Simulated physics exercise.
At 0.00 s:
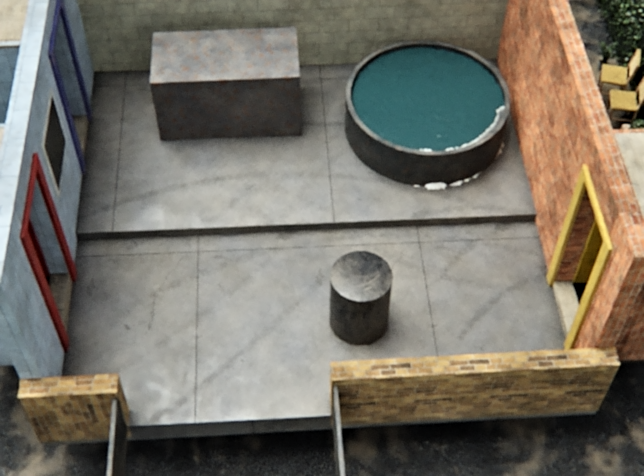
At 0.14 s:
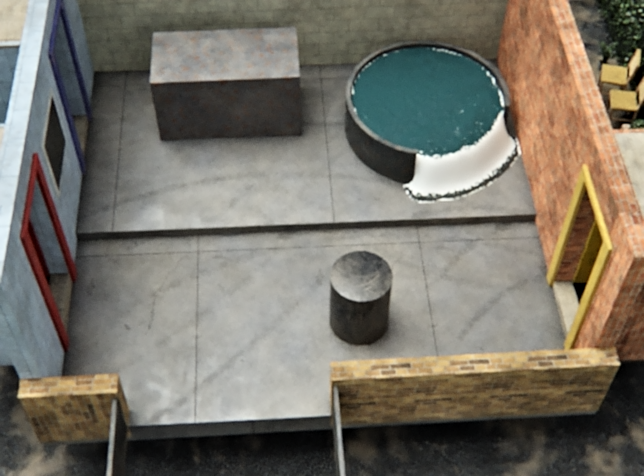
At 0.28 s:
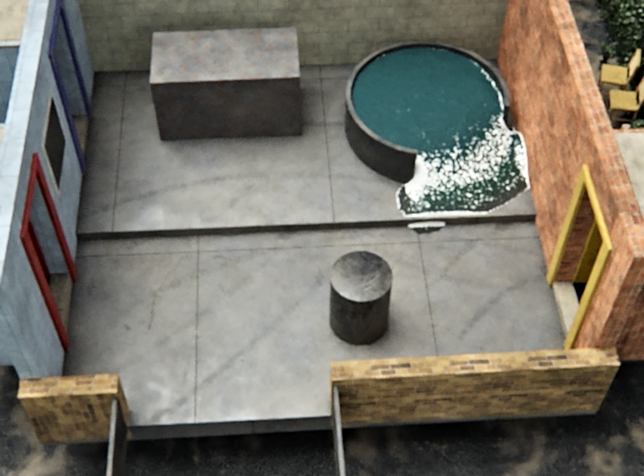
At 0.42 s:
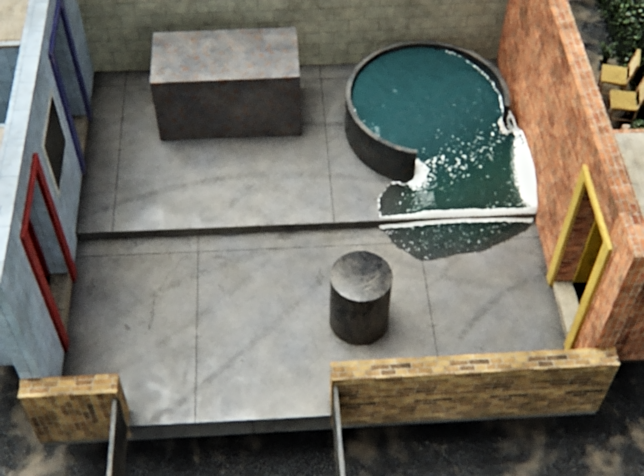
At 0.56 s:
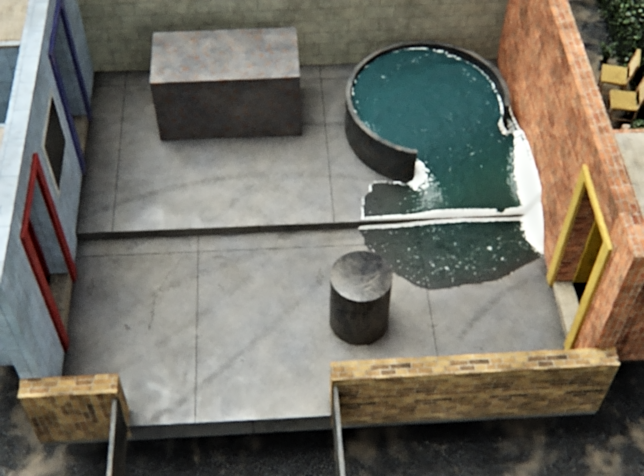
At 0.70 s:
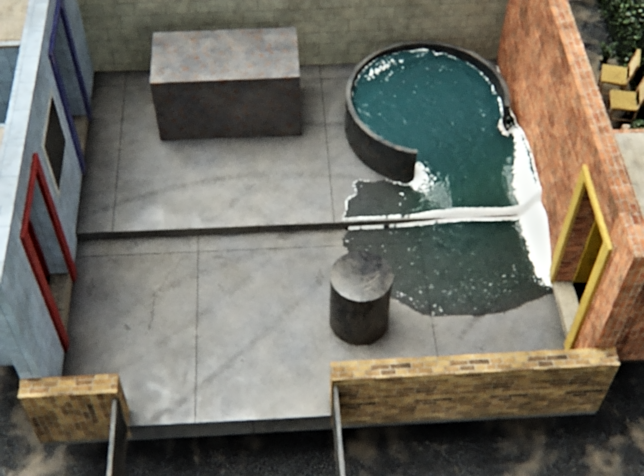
At first, a round pool of teal water stands nearly full in a grey walled court, beside a block and a short cylinder. Its front right side breaks open and water pours out in white foam, then spreads over the step onto the lower floor, reaching around the cylinder and near the yellow door.
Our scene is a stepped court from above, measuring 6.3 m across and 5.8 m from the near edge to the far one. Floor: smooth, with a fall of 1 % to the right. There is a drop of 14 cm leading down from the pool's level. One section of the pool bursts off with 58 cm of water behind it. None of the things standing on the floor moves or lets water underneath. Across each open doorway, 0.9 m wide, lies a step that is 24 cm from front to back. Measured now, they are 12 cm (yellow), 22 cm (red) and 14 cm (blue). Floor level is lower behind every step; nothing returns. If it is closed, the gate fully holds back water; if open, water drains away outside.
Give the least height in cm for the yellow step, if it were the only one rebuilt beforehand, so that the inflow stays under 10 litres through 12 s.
It needs to be at least 26 cm or so.
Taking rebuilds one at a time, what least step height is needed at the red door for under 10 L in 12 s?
Red - roughly 10.5 cm.
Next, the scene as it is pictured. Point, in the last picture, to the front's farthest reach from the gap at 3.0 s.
The farthest wet point sits near (195, 404) in the last view.
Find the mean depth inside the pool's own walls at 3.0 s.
It averages near 17 cm.
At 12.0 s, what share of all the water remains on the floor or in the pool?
About 70 %.
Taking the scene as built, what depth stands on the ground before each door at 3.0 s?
The yellow door has 20 cm, the red door 0 cm and the blue door 0 cm.
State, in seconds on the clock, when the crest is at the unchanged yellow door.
Crest at t of about 3.4 s.
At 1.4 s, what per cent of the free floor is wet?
Some 25 per cent is wet.
After 1.4 s water covers 25 % of the floor, deepest (45 cm) near (565, 385); 16 cm at the yellow door, 0 litres in over its 12 cm step.
After 3.0 s water covers 40 % of the floor, deepest (35 cm) near (565, 385); 20 cm at the yellow door, 23 litres in over its 12 cm step.
After 12.0 s water covers 70 % of the floor, deepest (13 cm) near (517, 246); 11 cm at the yellow door, 111 litres in over its 12 cm step.
At the yellow door as built, the water arrived by 0.8 s and peaked near 22 cm at 3.4 s.
Run again over the same 12 s with other heights there, 15 litres in over 23.5 cm, 2 litres over 32 cm. The limit of 10 litres is kept from about 26 cm up.
